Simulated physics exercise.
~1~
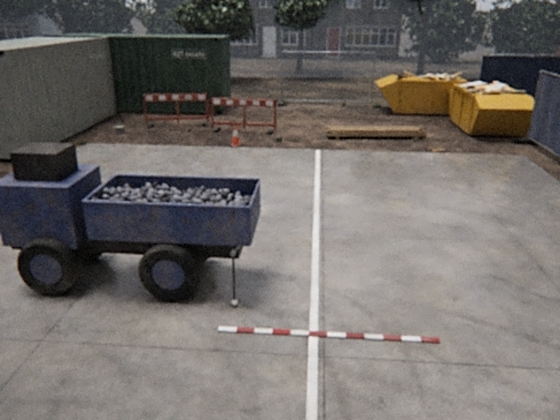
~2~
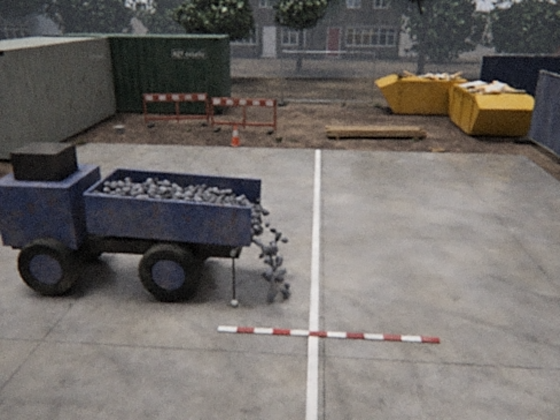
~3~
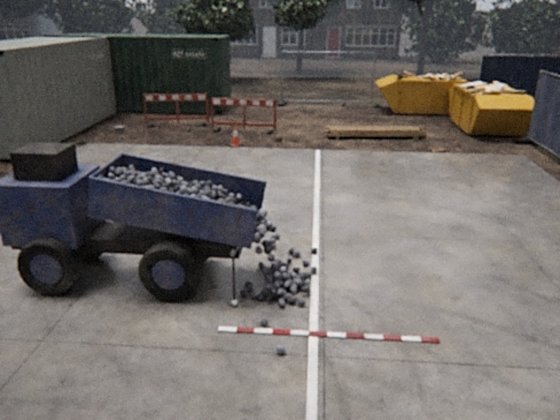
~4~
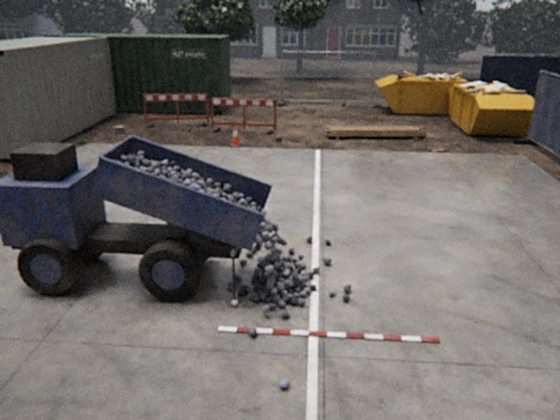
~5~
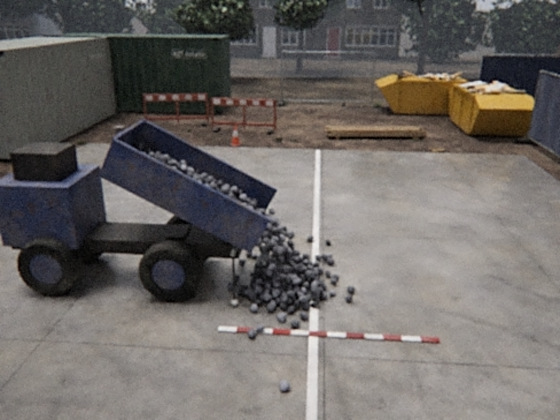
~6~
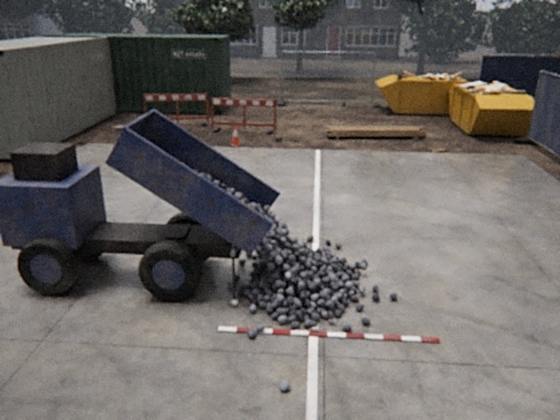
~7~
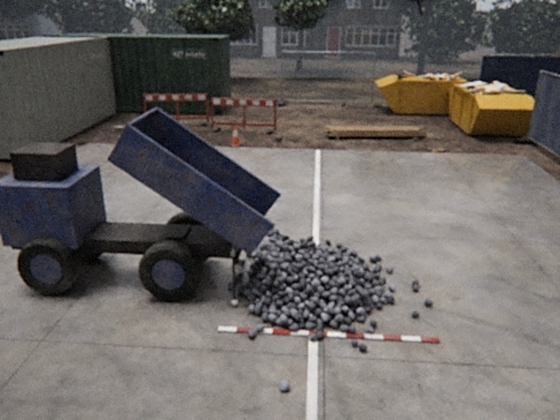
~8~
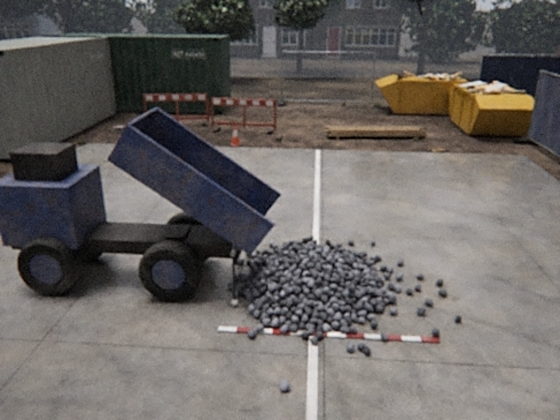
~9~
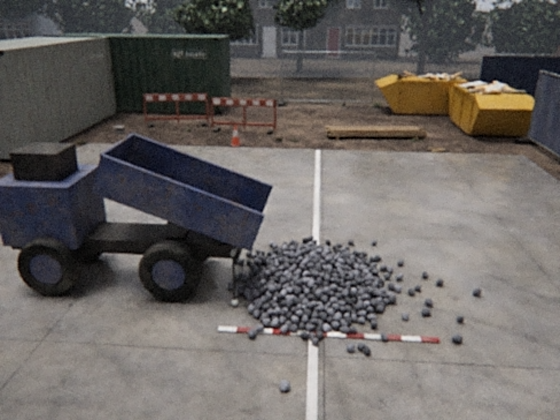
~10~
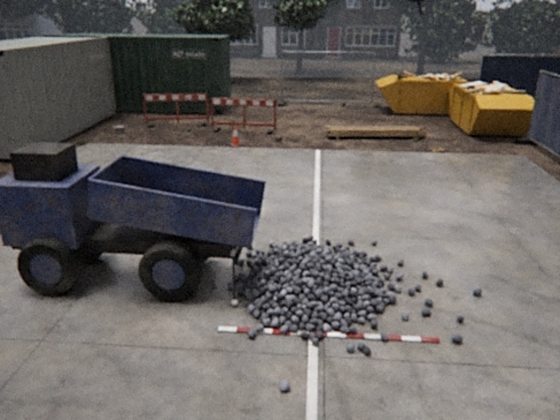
On a concrete yard, a blue tipper truck raising its bed, spilling grey stones across a white line, then lowering it empty.
